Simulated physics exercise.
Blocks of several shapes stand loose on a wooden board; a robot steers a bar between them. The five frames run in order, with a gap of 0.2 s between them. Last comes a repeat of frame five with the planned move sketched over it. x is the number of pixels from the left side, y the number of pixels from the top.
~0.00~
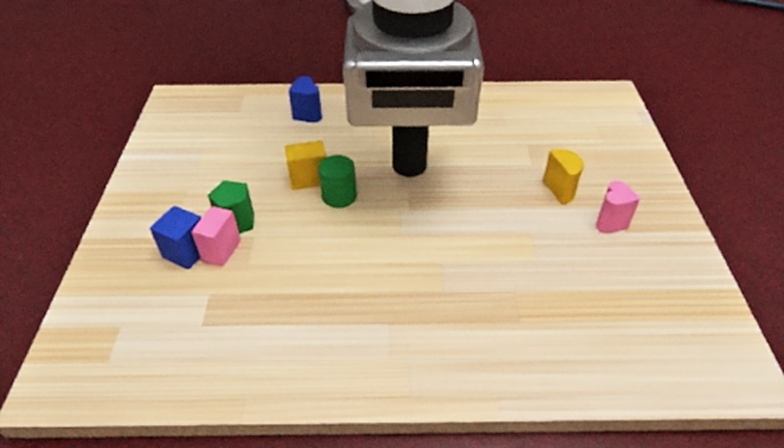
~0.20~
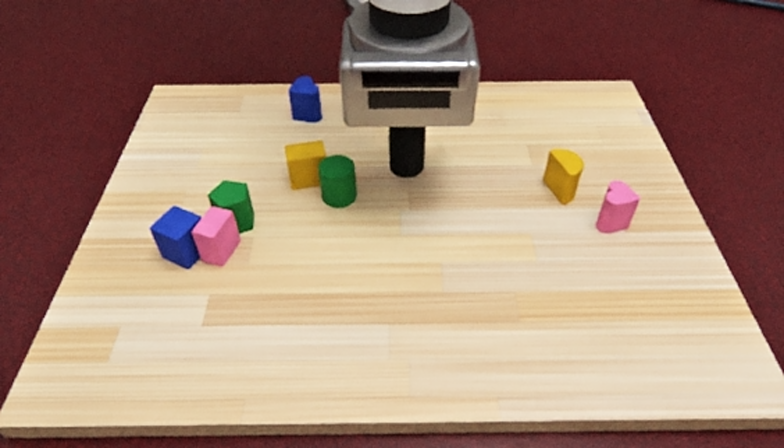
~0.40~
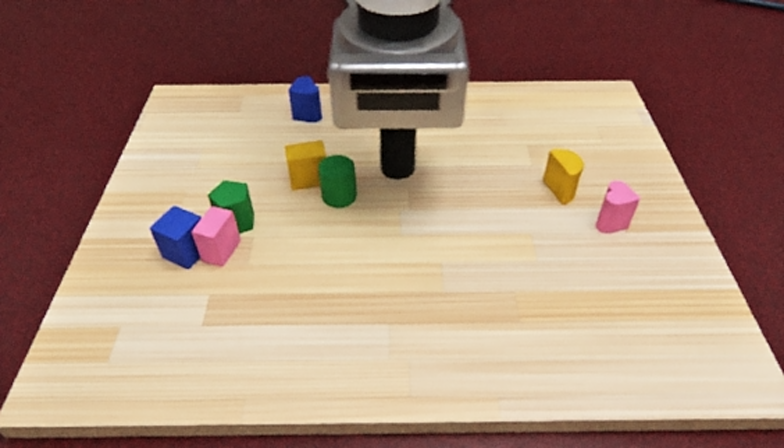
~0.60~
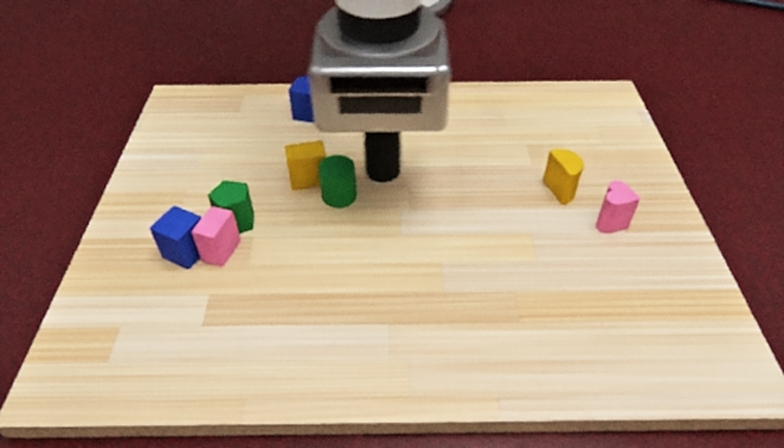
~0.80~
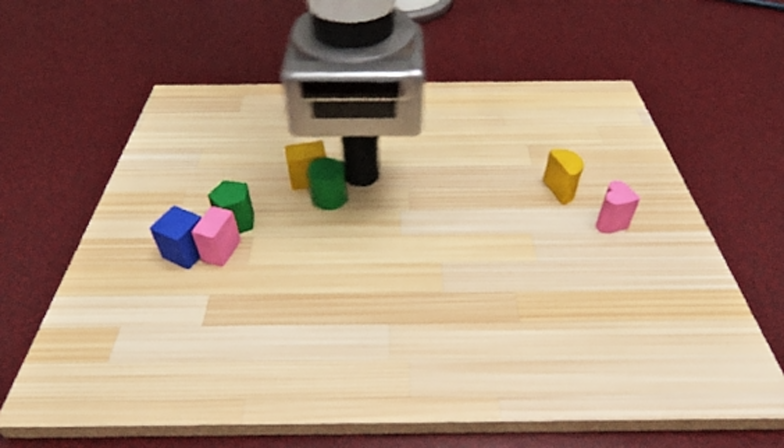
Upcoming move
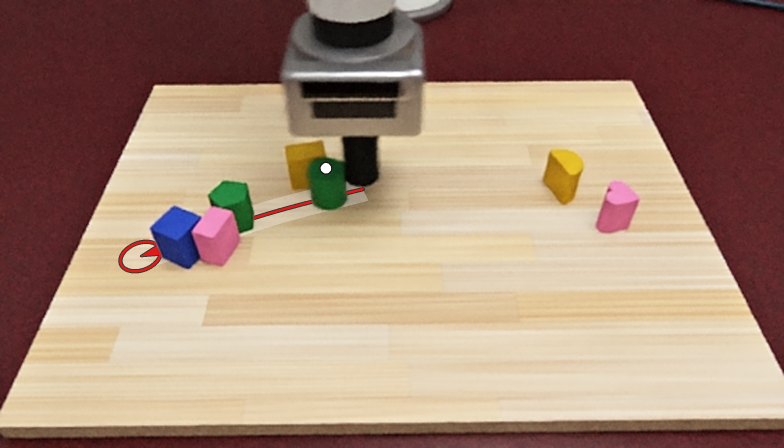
To begin with, a robot's dark bar stands upright on a wooden board, just right of a green cylinder and a yellow block, with other colored blocks scattered around. The bar slides slowly left toward the cylinder, then nudges it slightly left while the blue, pink and other visible blocks stay still.
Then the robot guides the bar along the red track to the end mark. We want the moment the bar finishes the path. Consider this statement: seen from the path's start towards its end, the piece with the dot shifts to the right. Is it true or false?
Answer: True.
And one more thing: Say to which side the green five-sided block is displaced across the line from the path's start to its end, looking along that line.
It goes right.
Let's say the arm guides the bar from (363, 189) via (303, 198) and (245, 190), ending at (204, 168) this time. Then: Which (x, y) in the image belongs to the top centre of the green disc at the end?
At pixel (204, 178).
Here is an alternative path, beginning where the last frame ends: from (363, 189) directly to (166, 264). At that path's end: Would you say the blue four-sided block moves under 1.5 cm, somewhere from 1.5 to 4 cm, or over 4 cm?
The blue four-sided block ends up quite far away, over 4 cm.
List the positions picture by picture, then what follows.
Bar's lower end (410, 166); blue four-sided block (175, 222); pink oblong block (212, 221); green five-sided block (229, 192); yellow oblong block (305, 150); green disc (336, 166), in the first picture.
Bar (407, 167); blocks still, in the second picture.
Bar (398, 168); blocks still, in the third picture.
Bar (383, 171); blocks still, in the fourth picture.
Bar (362, 176); blue four-sided block (175, 222); pink oblong block (212, 221); green five-sided block (229, 192); yellow oblong block (305, 150); green disc (326, 168), in the fifth picture.
Drawn move, from (363, 189) via (292, 207) and (219, 229), ending at (141, 256); the dot is on the green disc.
The first path, step by step. One third of the way, bar (289, 193); green five-sided block (211, 195), turned 30° anticlockwise; green disc (248, 184).
Two thirds of the way, bar (213, 216); blue four-sided block (170, 224), turned 15° anticlockwise; pink oblong block (205, 228), turned 25° anticlockwise; green five-sided block (149, 196); green disc (187, 182).
At the end, bar (134, 243); blue four-sided block (115, 257), turned 40° anticlockwise; pink oblong block (202, 231), turned 40° anticlockwise; green five-sided block (141, 195), turned 150° anticlockwise; yellow oblong block still; green disc (182, 182).
